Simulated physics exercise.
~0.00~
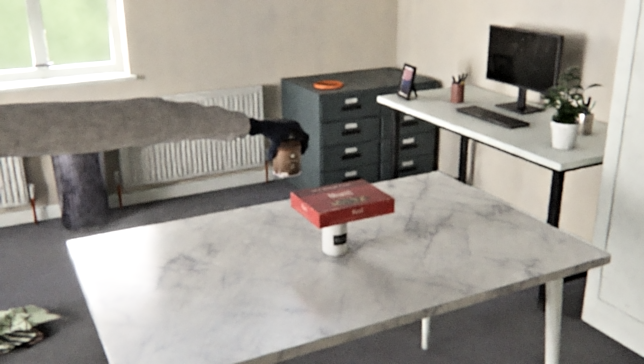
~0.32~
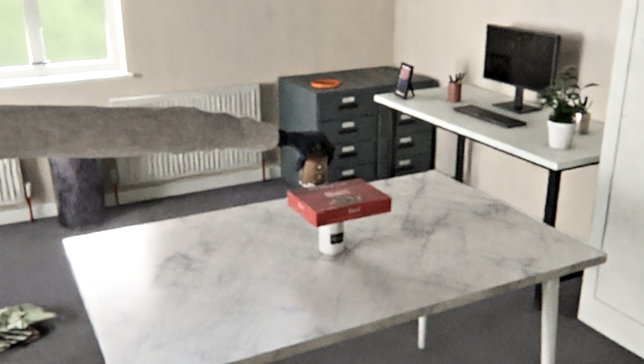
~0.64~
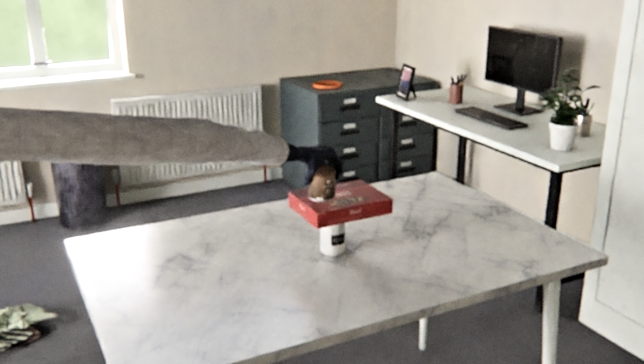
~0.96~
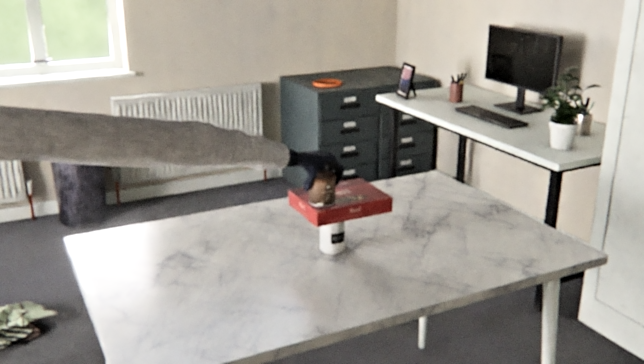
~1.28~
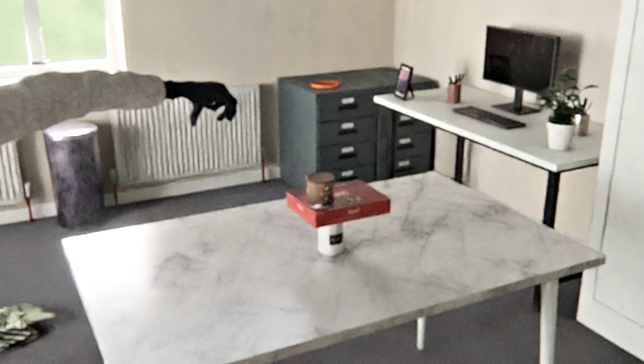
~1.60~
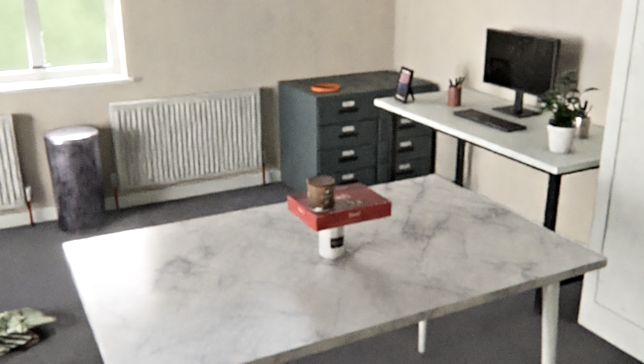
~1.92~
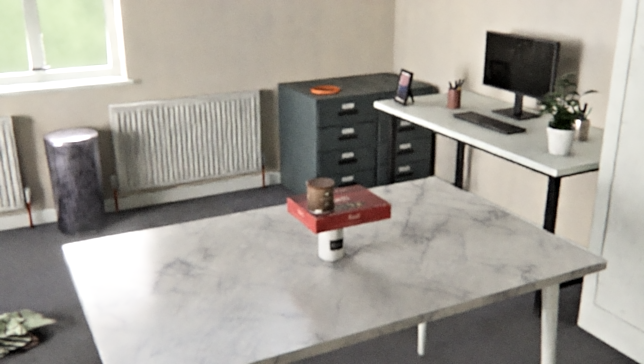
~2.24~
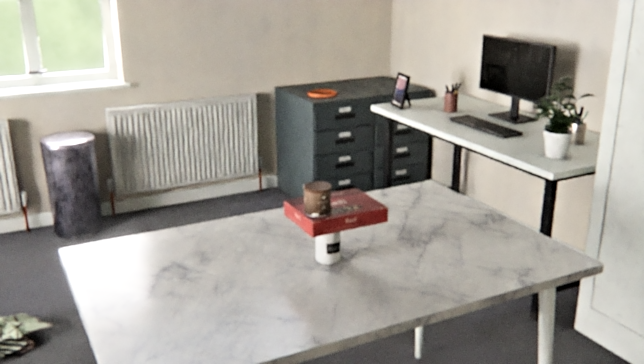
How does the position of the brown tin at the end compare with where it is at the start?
At the start the brown tin is held in the gloved hand, up and to the left of the red packet. At the end it is farther right and lower, resting on top of the packet.
